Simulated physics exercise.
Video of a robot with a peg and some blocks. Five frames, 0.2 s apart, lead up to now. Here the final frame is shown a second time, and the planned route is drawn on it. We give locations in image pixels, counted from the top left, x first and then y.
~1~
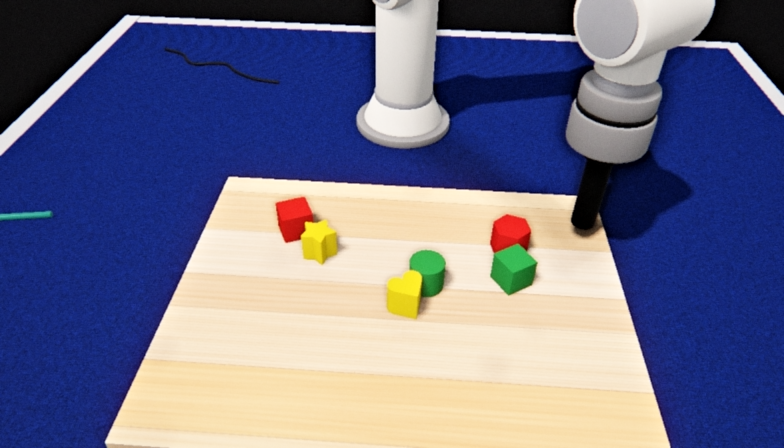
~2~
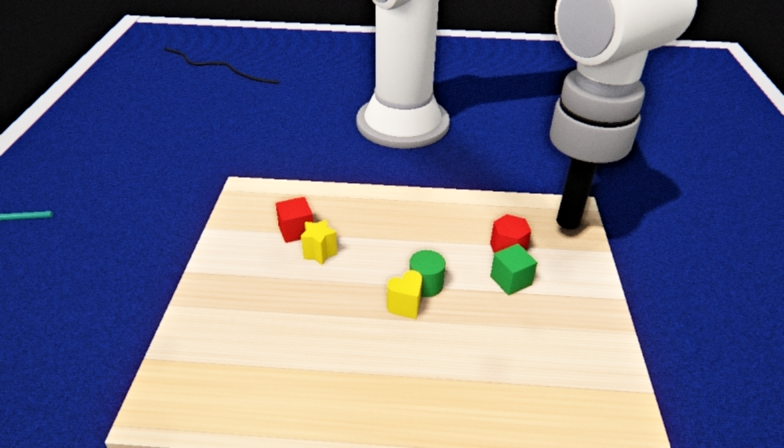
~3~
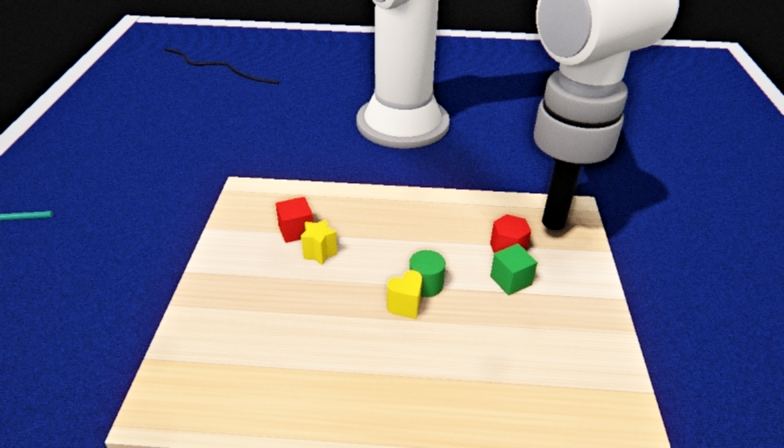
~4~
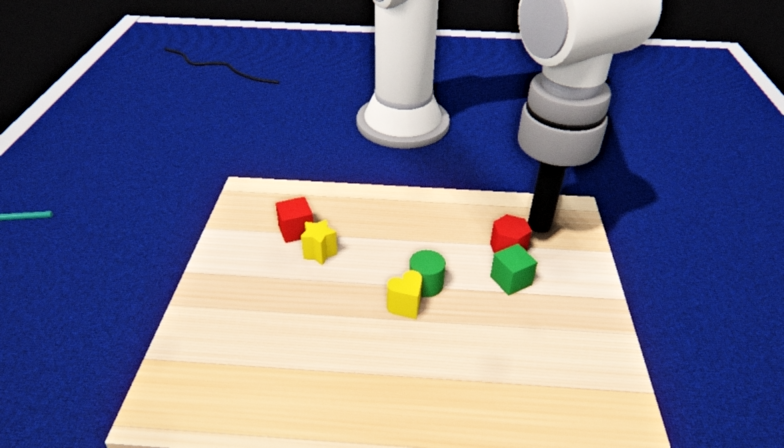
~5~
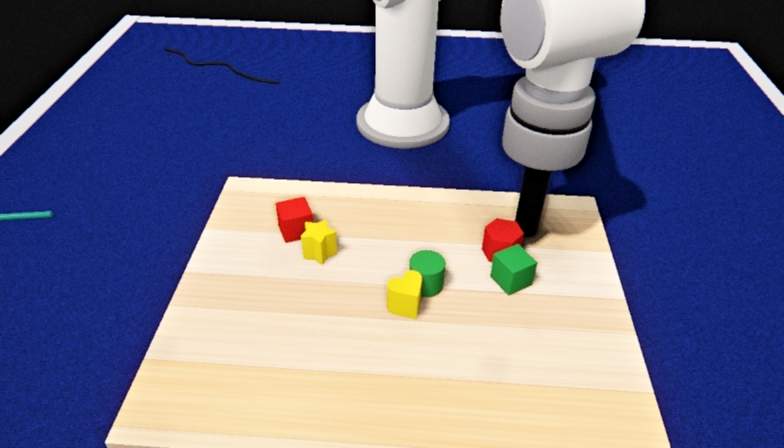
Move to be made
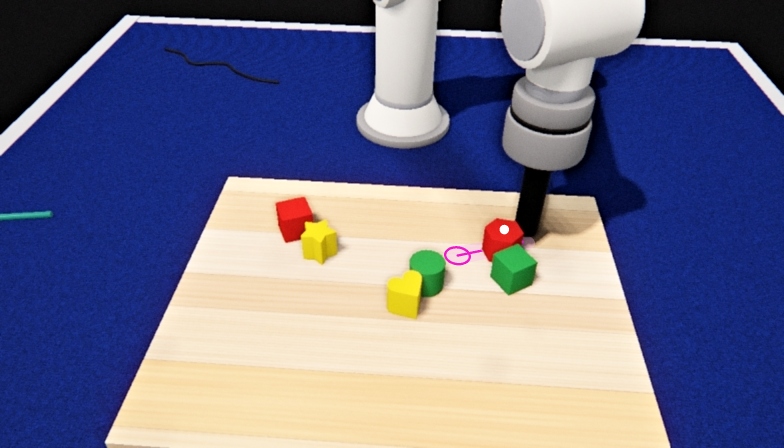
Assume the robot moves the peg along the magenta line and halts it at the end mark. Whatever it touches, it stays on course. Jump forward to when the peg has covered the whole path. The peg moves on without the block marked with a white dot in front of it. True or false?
It is true.
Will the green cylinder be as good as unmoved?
Answer: Yes.
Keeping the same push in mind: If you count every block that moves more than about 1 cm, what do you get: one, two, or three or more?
When the path ends, I think you'll find one block out of place by more than 1 cm.
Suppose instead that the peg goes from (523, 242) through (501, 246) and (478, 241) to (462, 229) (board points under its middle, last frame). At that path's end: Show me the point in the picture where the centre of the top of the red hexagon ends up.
My best guess is (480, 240).
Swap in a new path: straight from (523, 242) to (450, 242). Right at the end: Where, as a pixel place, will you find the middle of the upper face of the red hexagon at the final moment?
It is at (478, 238).
Path on the board, in a line from (523, 242) to (457, 256); the dot is on the red hexagon.
The first path, step by step. Halfway along, peg at (493, 237); red hexagon at (481, 242), turned 40° anticlockwise.
At the end, peg at (459, 243); green cylinder in place; red hexagon at (464, 253), turned 85° anticlockwise; green square piece in place.
